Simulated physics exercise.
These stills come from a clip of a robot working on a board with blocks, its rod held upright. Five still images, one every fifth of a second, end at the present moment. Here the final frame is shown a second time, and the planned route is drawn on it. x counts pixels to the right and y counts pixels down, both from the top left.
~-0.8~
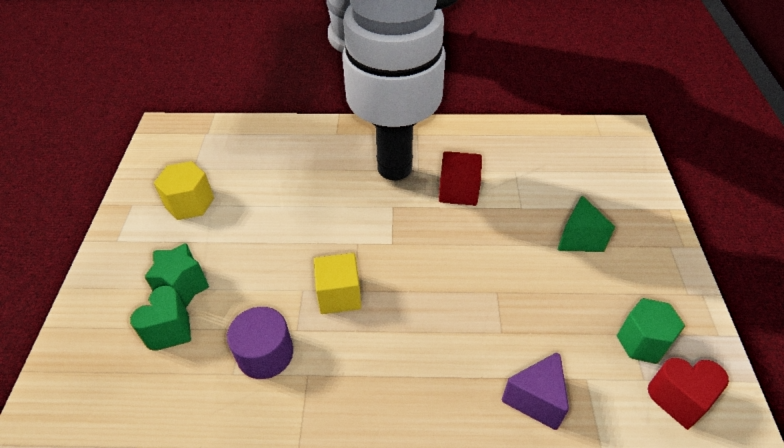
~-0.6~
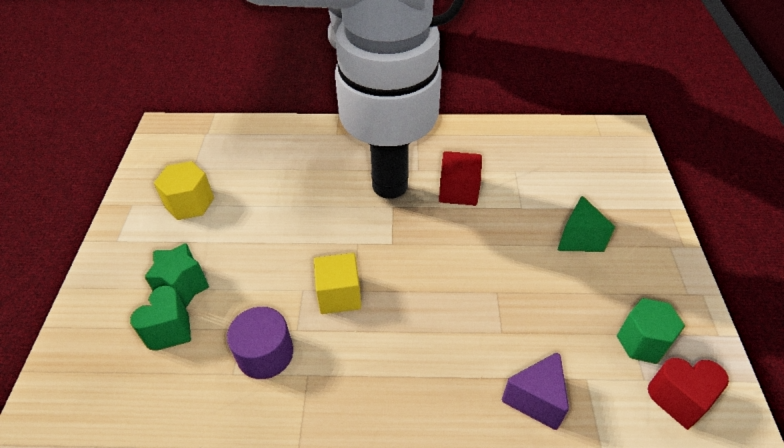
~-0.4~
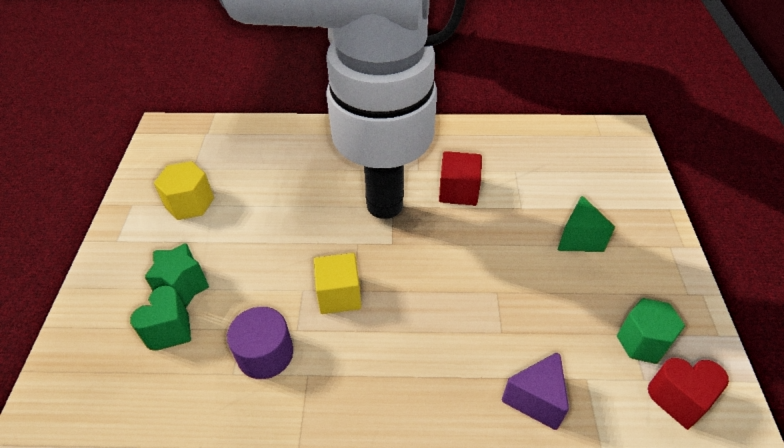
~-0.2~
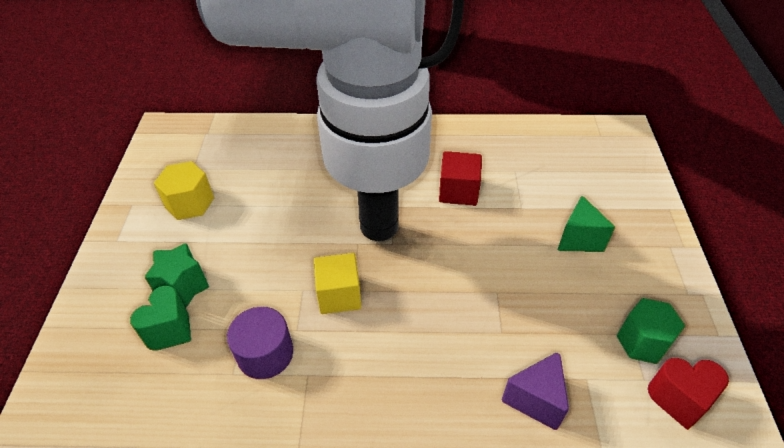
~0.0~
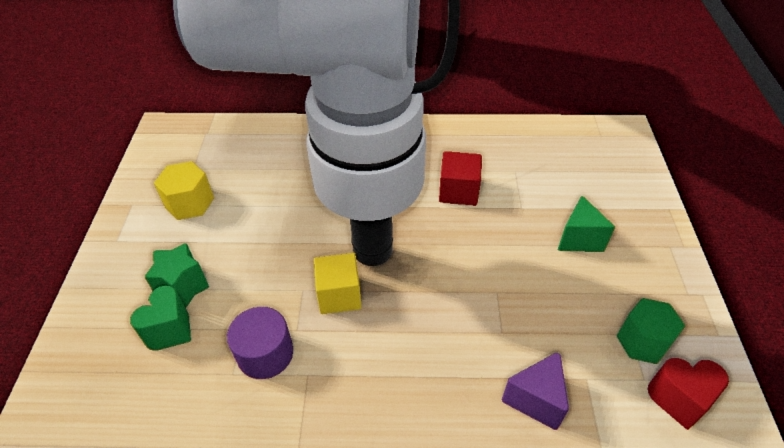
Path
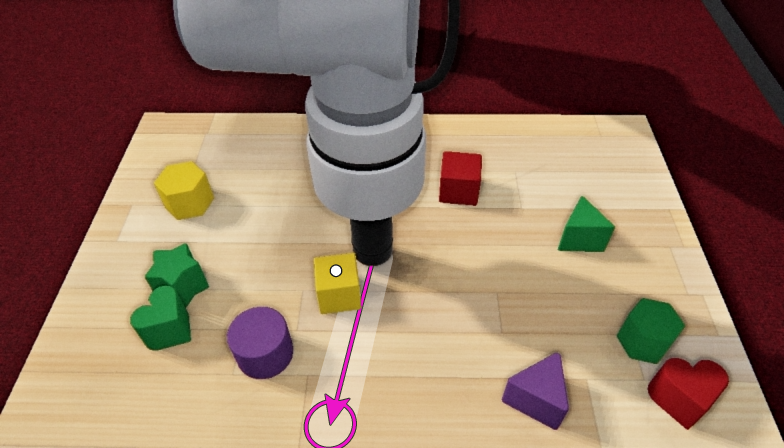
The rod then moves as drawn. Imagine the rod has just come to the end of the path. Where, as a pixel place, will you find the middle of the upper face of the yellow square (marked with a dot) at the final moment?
Put as a pixel place, it's (304, 312).
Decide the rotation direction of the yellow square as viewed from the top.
Viewed from the top, it goes clockwise.
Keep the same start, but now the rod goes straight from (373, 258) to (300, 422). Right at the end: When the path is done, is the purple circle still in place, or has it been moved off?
That block gets shifted.
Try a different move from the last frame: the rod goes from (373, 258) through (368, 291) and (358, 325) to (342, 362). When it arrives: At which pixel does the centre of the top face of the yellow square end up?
The middle of its top is at (303, 311).
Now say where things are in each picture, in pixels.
Lower end of the rod at (395, 169), tops of blocks, purple circle at (257, 331), yellow square at (336, 271), in the first frame.
Rod at (390, 187), blocks as before, in the second frame.
Rod at (385, 206), blocks as before, in the third frame.
Rod at (379, 228), blocks as before, in the fourth frame.
Rod at (373, 252), purple circle at (257, 331), yellow square at (336, 271), in the fifth frame.
The drawn path runs from (373, 258) to (330, 425); the dot is on the yellow square.
On the path given first. One third of the way, rod at (360, 300); yellow square at (310, 297), turned 50° clockwise.
Two thirds of the way, rod at (346, 356); purple circle at (246, 333); yellow square at (304, 312), turned 105° clockwise.
At the end, rod at (329, 419); purple circle at (246, 333); yellow square at (304, 312), turned 105° clockwise.
